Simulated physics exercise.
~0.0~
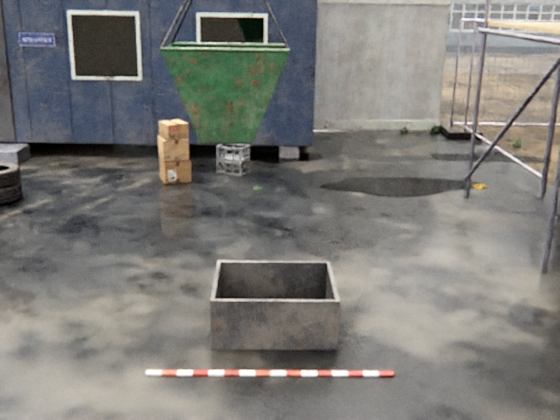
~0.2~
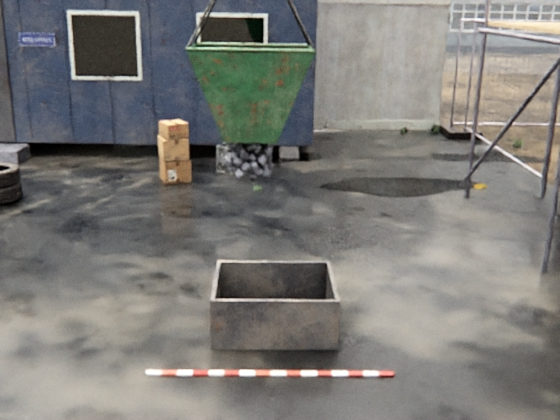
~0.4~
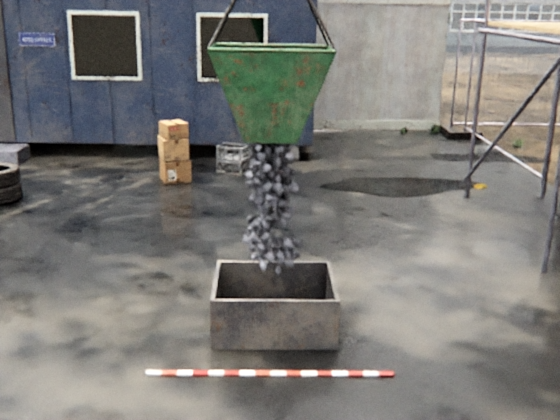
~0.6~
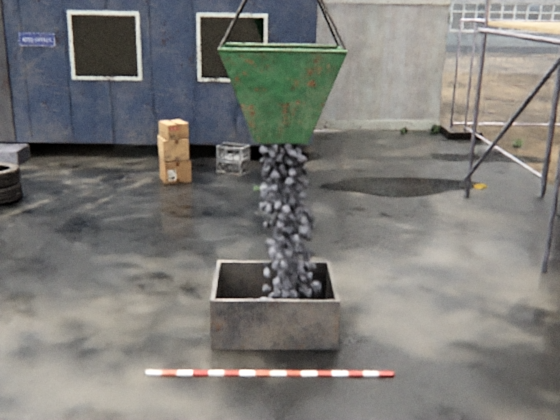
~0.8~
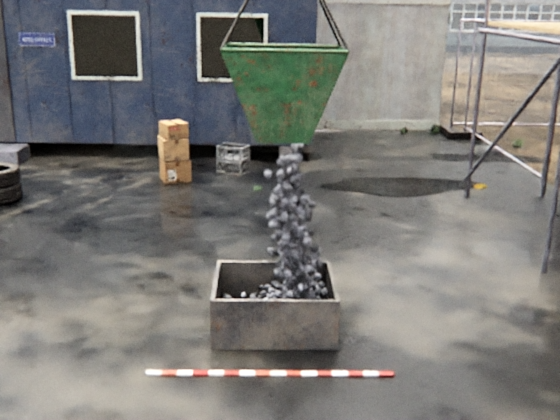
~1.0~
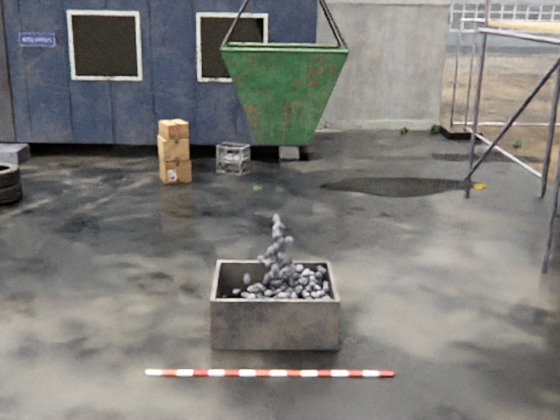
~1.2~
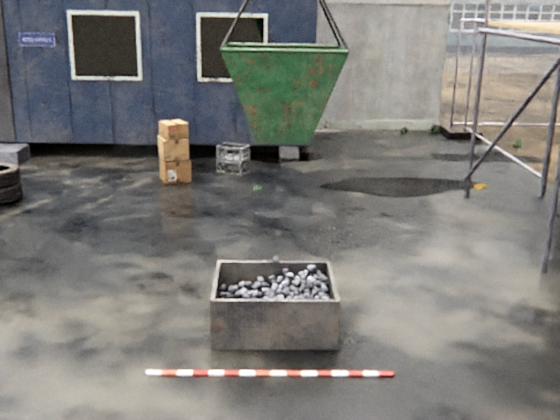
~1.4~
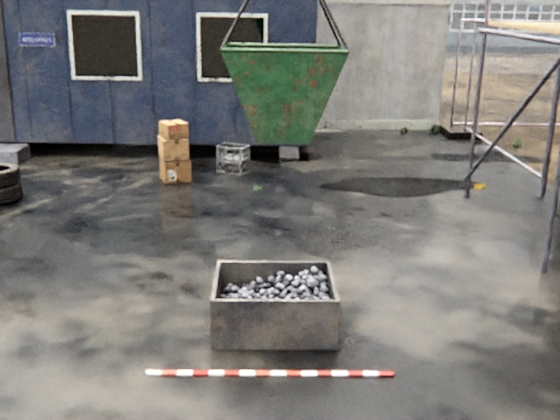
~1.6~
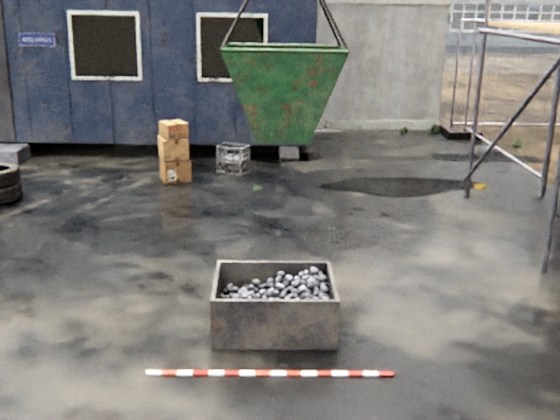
The video shows a green skip moving right over a wet yard while grey stones pour from its bottom into an open rectangular bin. The skip stops, the last stones drop, and all of them end up inside the bin, heaped higher toward the right.
